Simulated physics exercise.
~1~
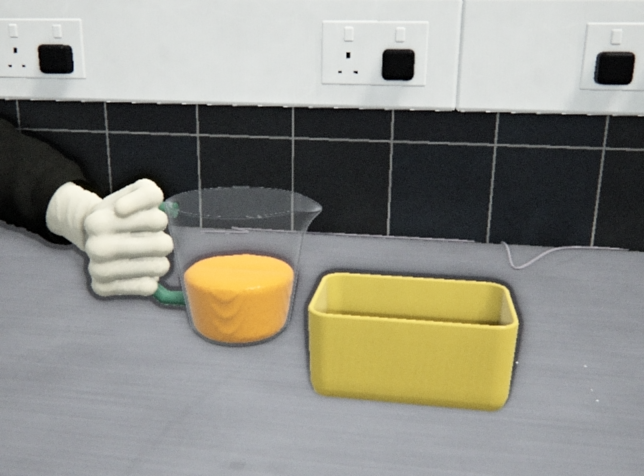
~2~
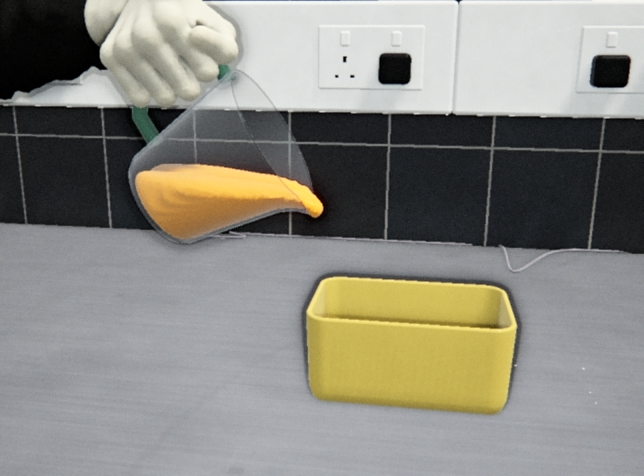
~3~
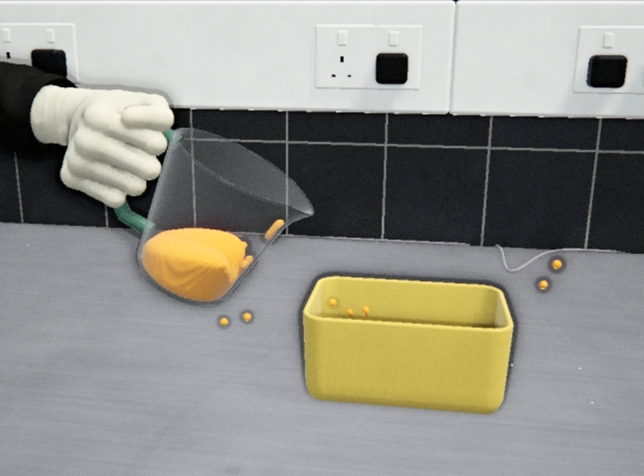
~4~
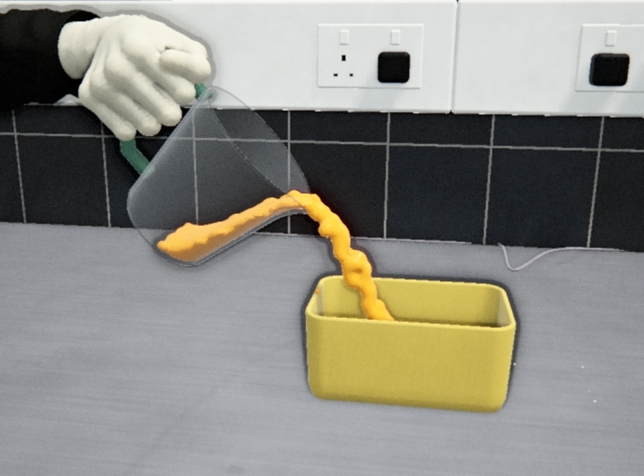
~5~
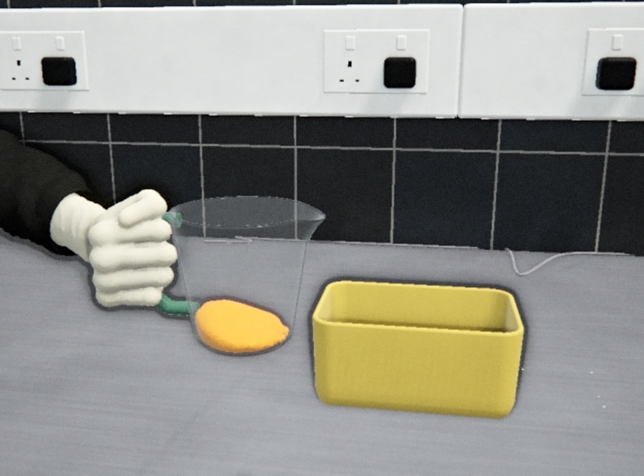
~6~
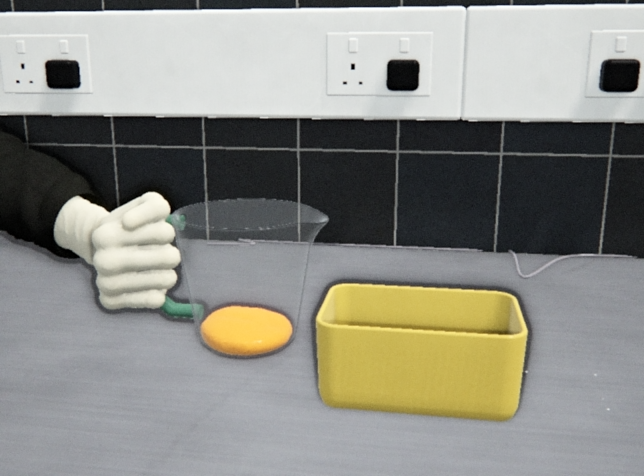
On a grey work surface before black tiles, a white-gloved hand lifts and tips a clear jug of orange liquid towards a yellow box, eases it back as a few drops scatter, then pours a stream into the box and sets the jug upright with a little liquid left.
